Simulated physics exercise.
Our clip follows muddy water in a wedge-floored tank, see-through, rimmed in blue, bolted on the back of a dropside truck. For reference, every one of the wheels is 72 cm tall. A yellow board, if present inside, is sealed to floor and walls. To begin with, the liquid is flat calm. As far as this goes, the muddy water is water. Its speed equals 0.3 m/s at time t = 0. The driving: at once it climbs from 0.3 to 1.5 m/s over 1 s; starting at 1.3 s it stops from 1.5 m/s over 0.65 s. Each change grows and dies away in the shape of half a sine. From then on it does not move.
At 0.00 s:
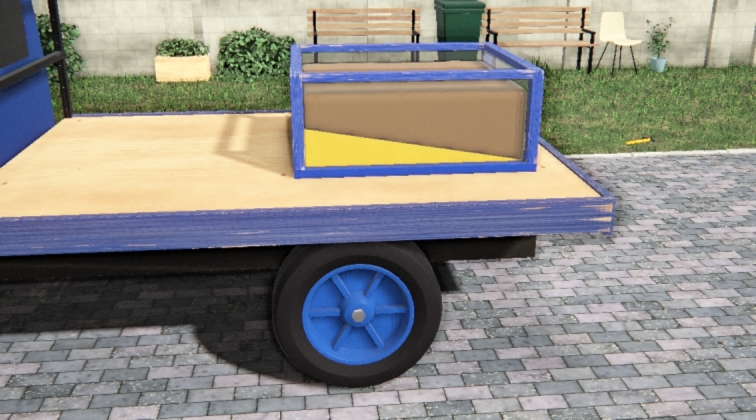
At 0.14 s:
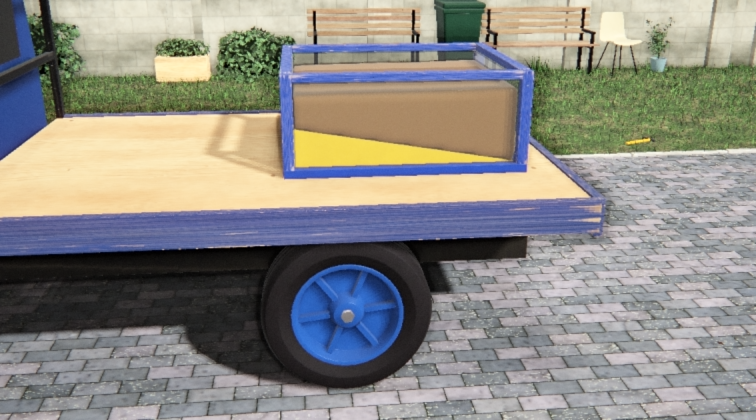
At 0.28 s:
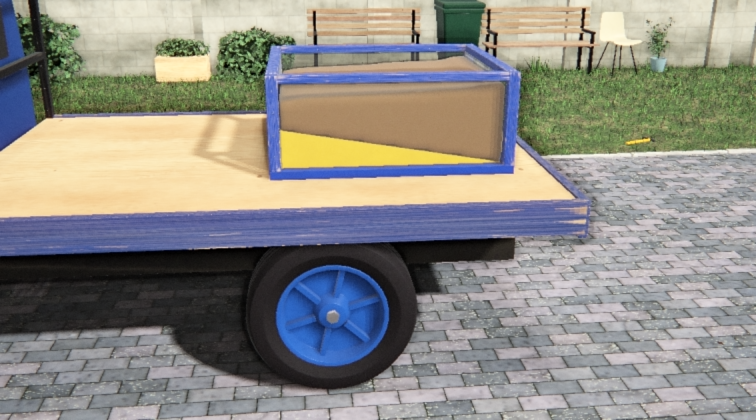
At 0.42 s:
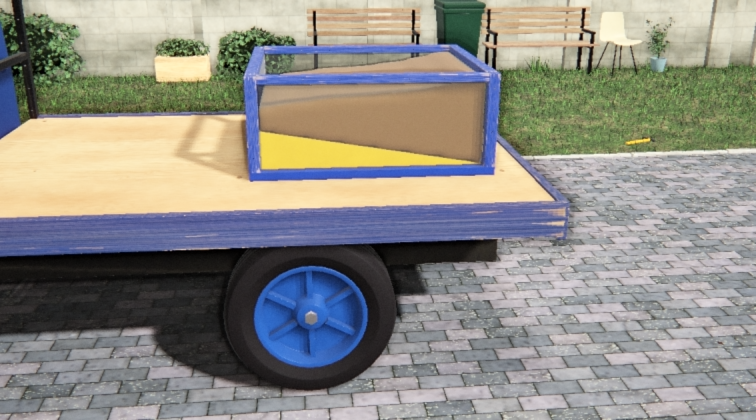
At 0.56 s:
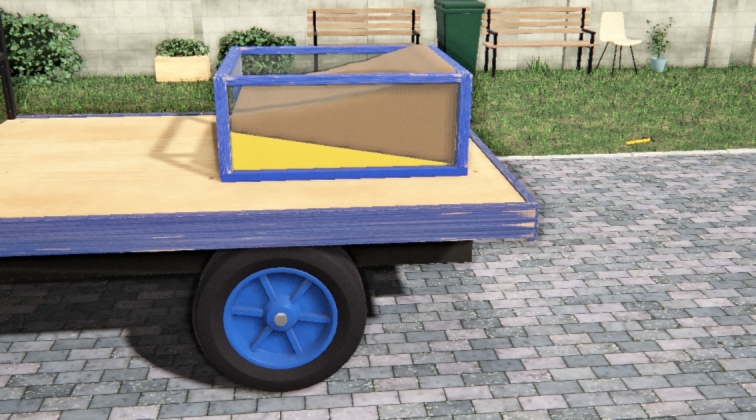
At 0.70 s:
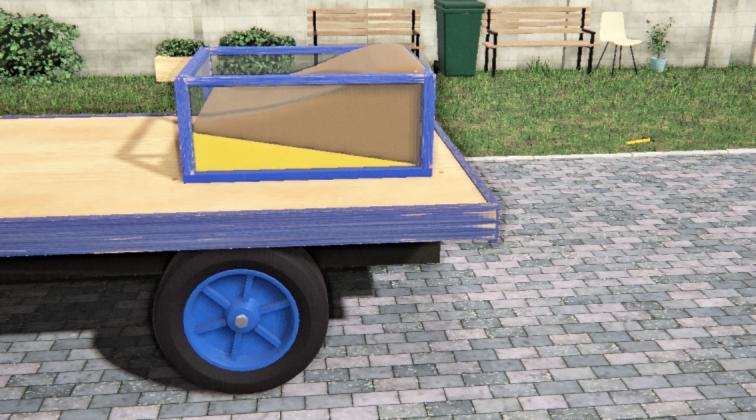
A flatbed vehicle with a blue-edged wooden deck and a blue-spoked wheel stands side-on to a steady view, on grey paving before grass, benches and a pale wall. Near the deck's right end sits a clear, blue-rimmed tank of brown water over a yellow wedge. The vehicle rolls left, gathering speed, while the level water tilts, sinking at the left and climbing at the right.
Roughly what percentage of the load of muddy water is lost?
About 19 per cent.
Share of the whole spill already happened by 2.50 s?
Some 80 per cent by then.
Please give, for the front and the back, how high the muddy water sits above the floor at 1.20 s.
Close to 28 cm at the front end and 32 cm at the back end.
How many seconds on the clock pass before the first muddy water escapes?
It first spills at close to 1.0 s.
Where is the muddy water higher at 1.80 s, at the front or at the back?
Forward end.
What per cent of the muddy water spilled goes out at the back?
Share: Near 10%.
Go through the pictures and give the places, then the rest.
In the first frame, the surface is at (319, 91) by the front wall; at (507, 87) by the back wall; it shows no tilt against the walls; the front is on the left, levels are read along the near wall; a wheel hub at (359, 320).
In the second frame, the surface is at (309, 92) by the front wall; at (498, 87) by the back wall; it shows no tilt against the walls.
In the third frame, the surface is at (296, 99) by the front wall; at (485, 83) by the back wall; it climbs 4° towards the back.
In the fourth frame, the surface is at (276, 105) by the front wall; it climbs 8° towards the back.
In the fifth frame, the surface is at (248, 114) by the front wall; at (439, 68) by the back wall; it climbs 13° towards the back.
In the sixth frame, the surface is at (211, 119) by the front wall; at (403, 64) by the back wall; it climbs 15° towards the back; a wheel hub at (241, 326).
By 1.20 s the surface is 29 cm up at the front and 32 cm at the back; 1 per cent is out, over the back.
By 1.80 s the surface is 51 cm up at the front and 13 cm at the back; 5 per cent is out, mostly over the front, some over the back.
By 2.50 s the surface is 25 cm up at the front and 51 cm at the back; 16 per cent is out, over the front, a little elsewhere.
By 4.93 s 19 per cent is out, over the front, a little elsewhere, 39 of 208 litres.
